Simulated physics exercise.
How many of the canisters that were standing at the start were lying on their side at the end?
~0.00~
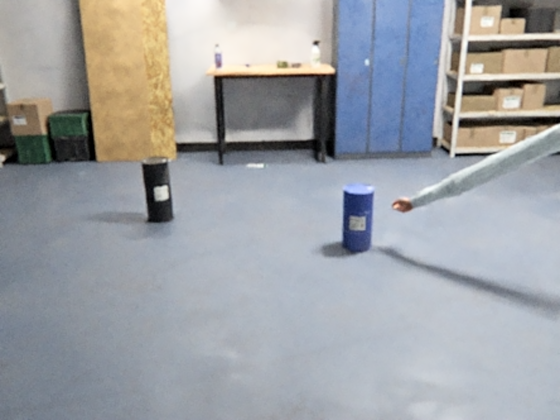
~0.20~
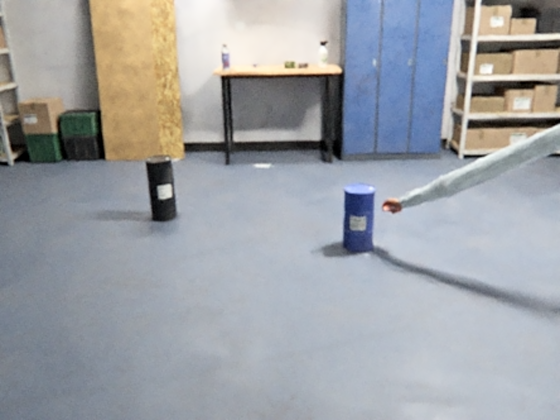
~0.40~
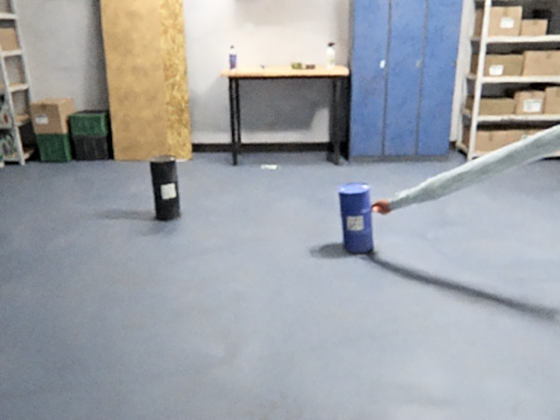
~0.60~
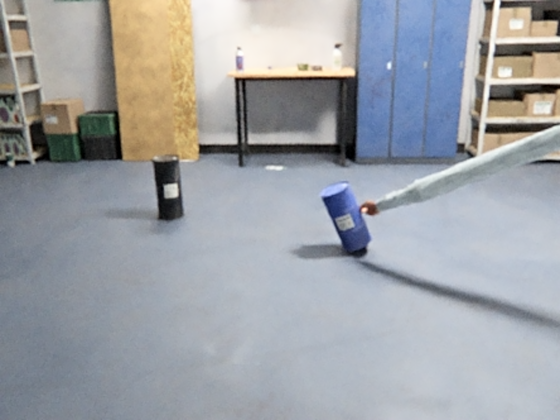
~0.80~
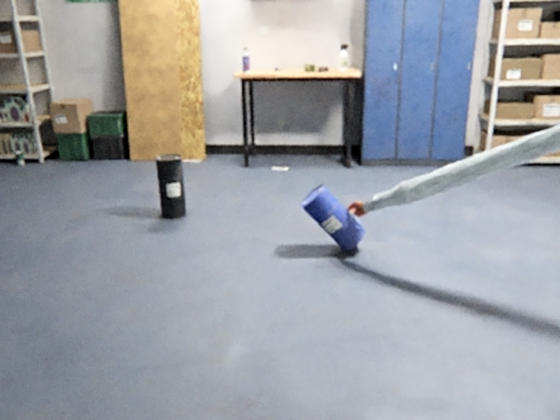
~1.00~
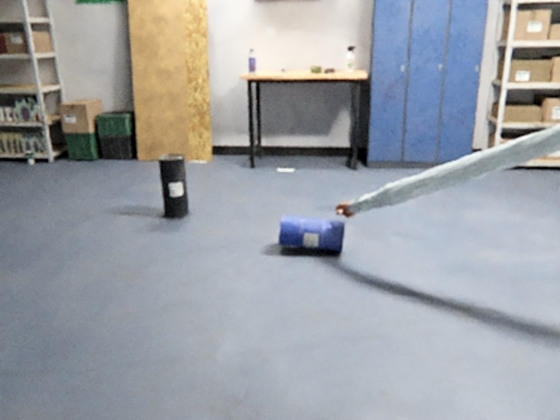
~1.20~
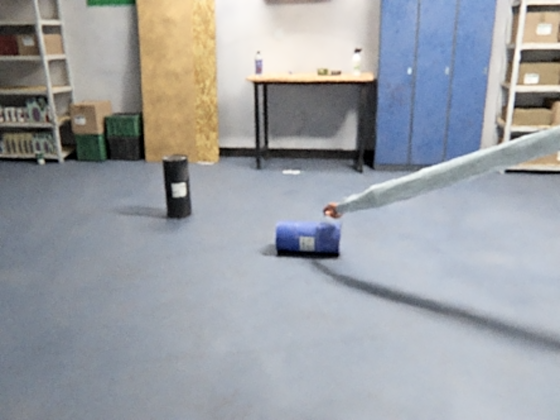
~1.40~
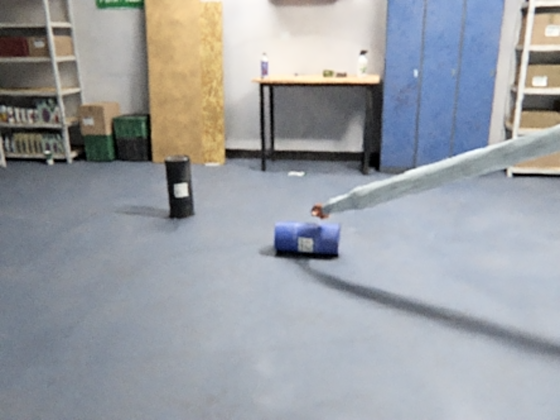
One of the two canisters, the blue one, was lying on its side at the end. The black one was still upright.
